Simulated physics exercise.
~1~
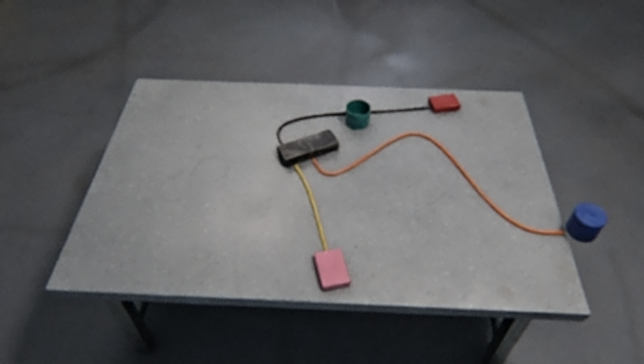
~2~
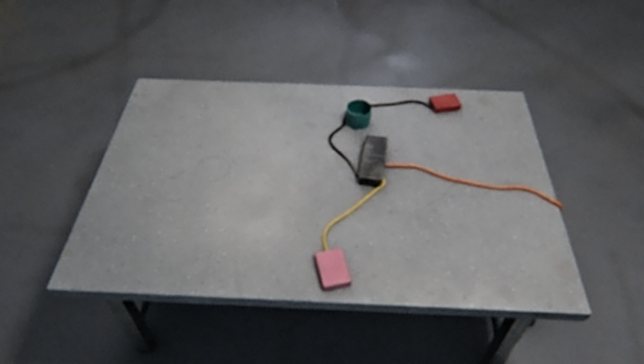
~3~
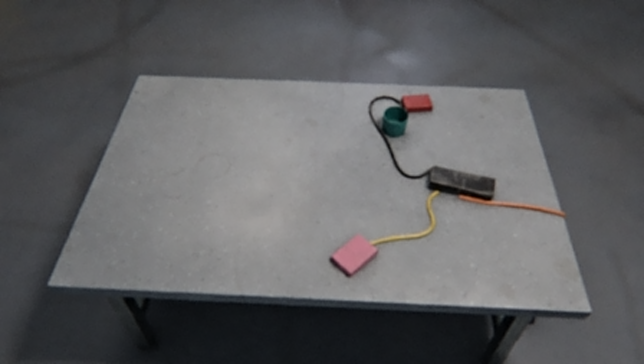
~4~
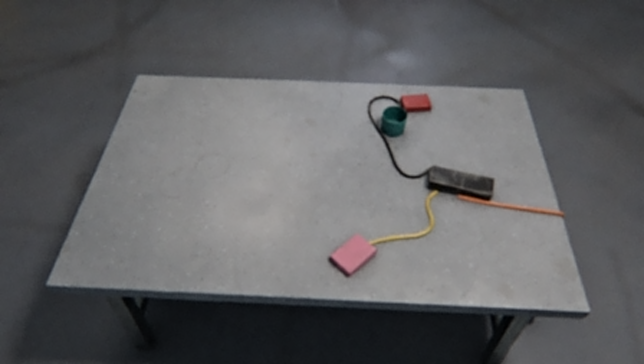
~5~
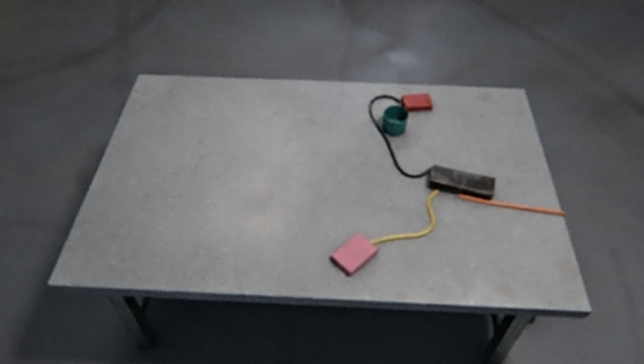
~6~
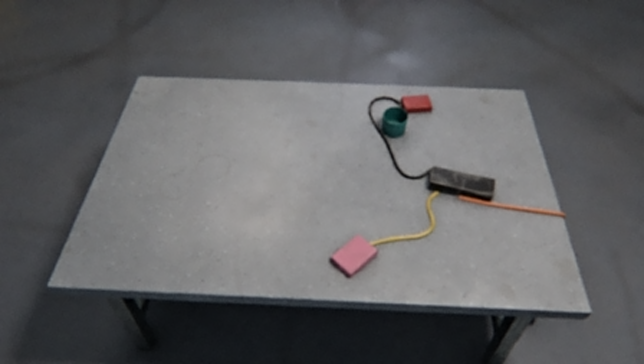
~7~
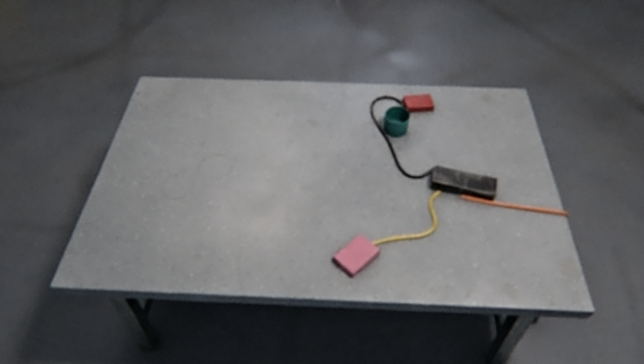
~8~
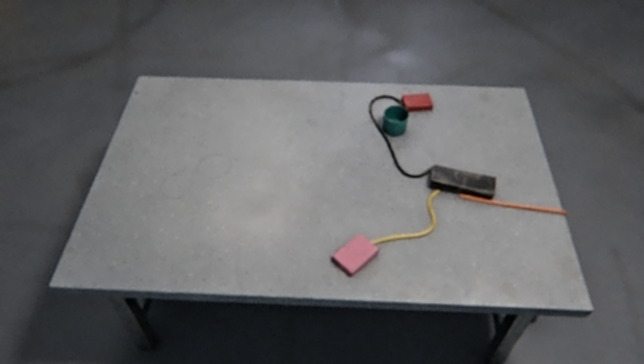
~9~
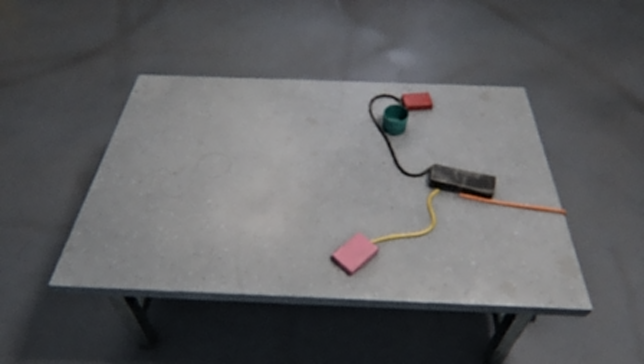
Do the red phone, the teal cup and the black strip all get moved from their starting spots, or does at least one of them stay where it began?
All of them get moved. The black strip and the teal cup end up farther right, and the red phone ends up a little to the left of where it started.
